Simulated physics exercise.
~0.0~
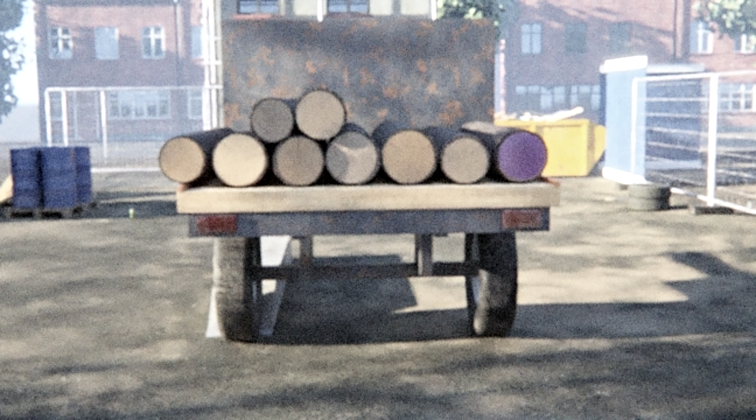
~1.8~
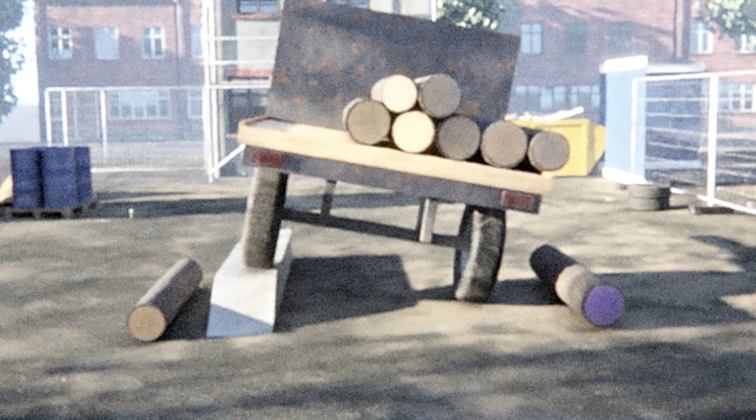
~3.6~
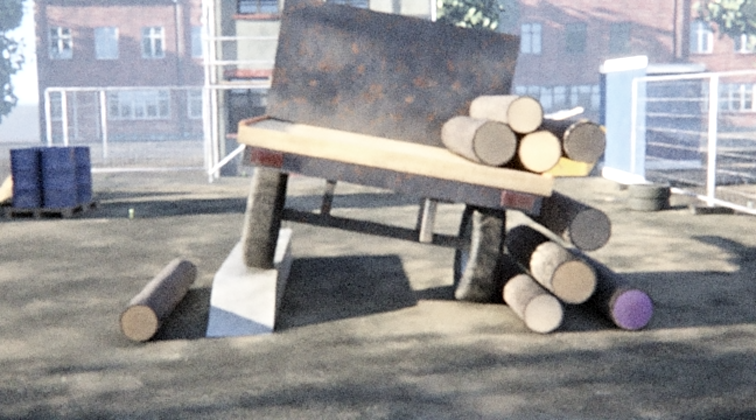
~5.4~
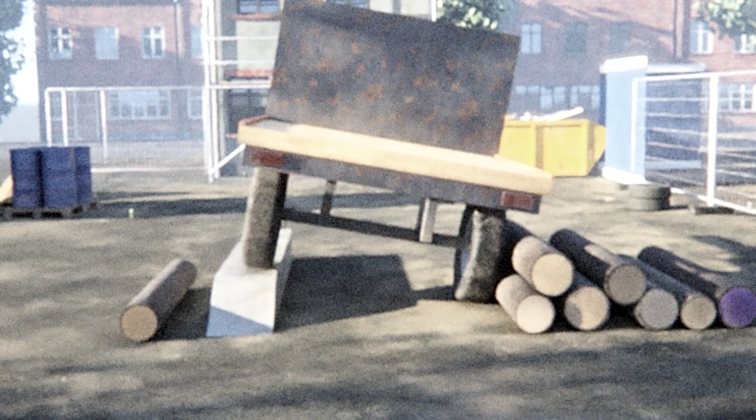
A trailer loaded with loose logs, one of them purple, tipped to the right as its left wheel climbed a ramp-like kerb, and the logs tumbled off until the deck was empty, one lying to the left and the rest, purple included, on the right.
